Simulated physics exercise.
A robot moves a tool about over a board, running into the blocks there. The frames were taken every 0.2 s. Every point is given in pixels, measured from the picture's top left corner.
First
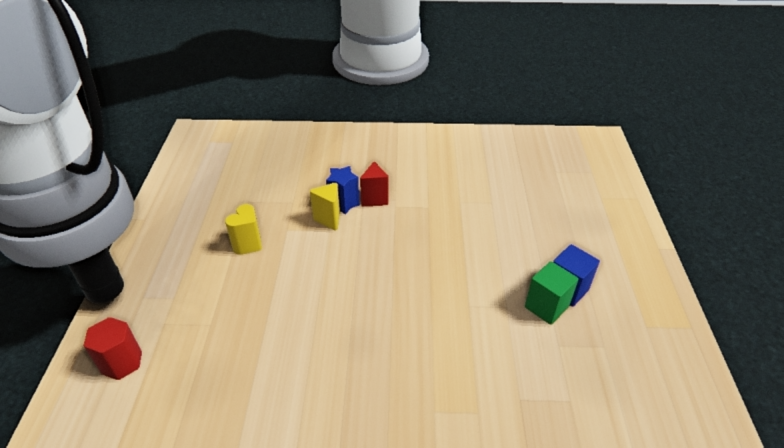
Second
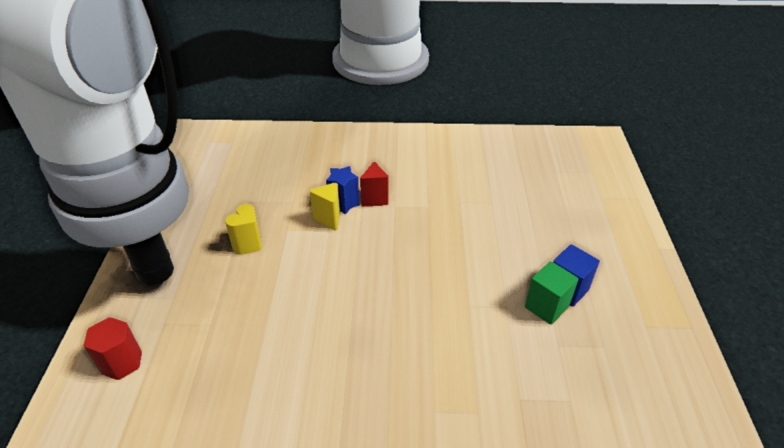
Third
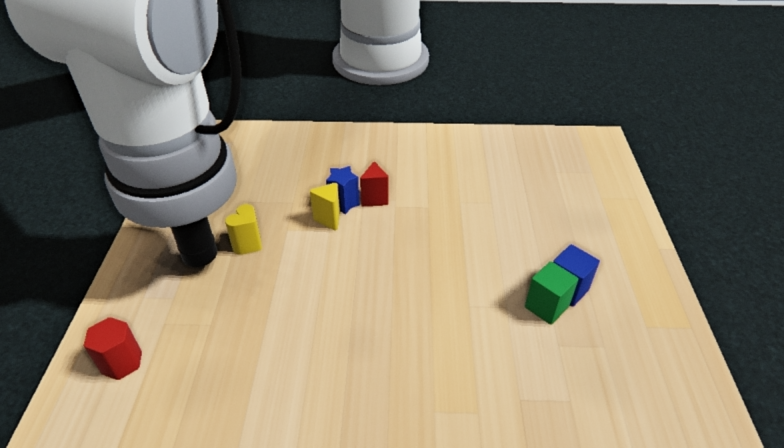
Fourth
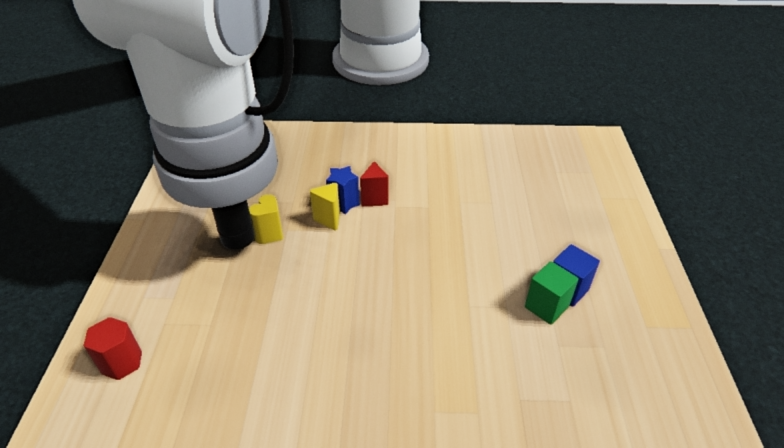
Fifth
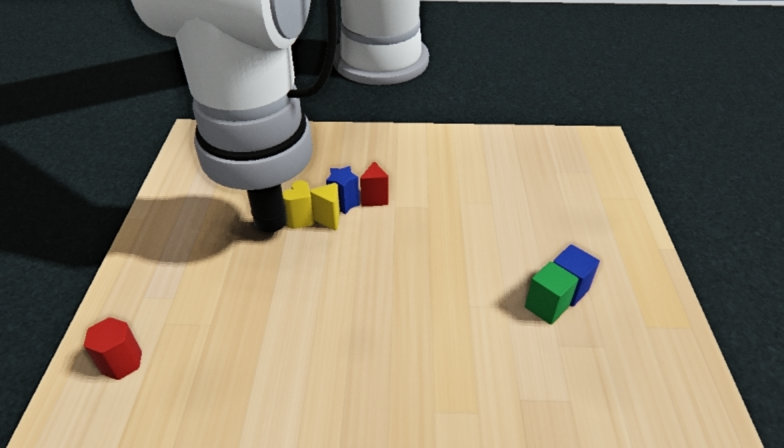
Robot arm moving a black tool rightward across a wooden board, pushing a yellow heart block up beside a yellow three-sided block.
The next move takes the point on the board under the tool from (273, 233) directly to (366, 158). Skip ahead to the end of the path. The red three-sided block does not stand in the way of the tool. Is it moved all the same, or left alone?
That block is shifted.
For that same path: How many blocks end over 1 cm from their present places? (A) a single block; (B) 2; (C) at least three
The answer is C.
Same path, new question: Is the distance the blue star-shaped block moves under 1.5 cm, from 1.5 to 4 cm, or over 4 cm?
Band: Over 4 cm.
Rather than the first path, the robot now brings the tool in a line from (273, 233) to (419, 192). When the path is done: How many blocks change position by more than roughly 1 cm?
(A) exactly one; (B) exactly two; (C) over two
The correct letter is C.
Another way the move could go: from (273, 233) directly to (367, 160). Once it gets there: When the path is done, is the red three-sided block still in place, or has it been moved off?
It is no longer where it was.
On the path given first. One third of the way, tool at (307, 196); yellow heart at (335, 169), turned 25° clockwise; yellow three-sided block at (341, 189), turned 75° clockwise; blue star-shaped block at (360, 167); red three-sided block at (382, 172), turned 15° clockwise.
Two thirds of the way, tool at (338, 171); yellow heart at (366, 152), turned 70° clockwise; yellow three-sided block at (341, 189), turned 75° clockwise; blue star-shaped block at (384, 162), turned 40° clockwise; red three-sided block at (394, 175), turned 50° clockwise.
At the end, tool at (366, 148); yellow heart at (381, 143), turned 135° clockwise; yellow three-sided block at (341, 189), turned 75° clockwise; blue star-shaped block at (387, 161), turned 55° clockwise; red three-sided block at (394, 176), turned 50° clockwise.
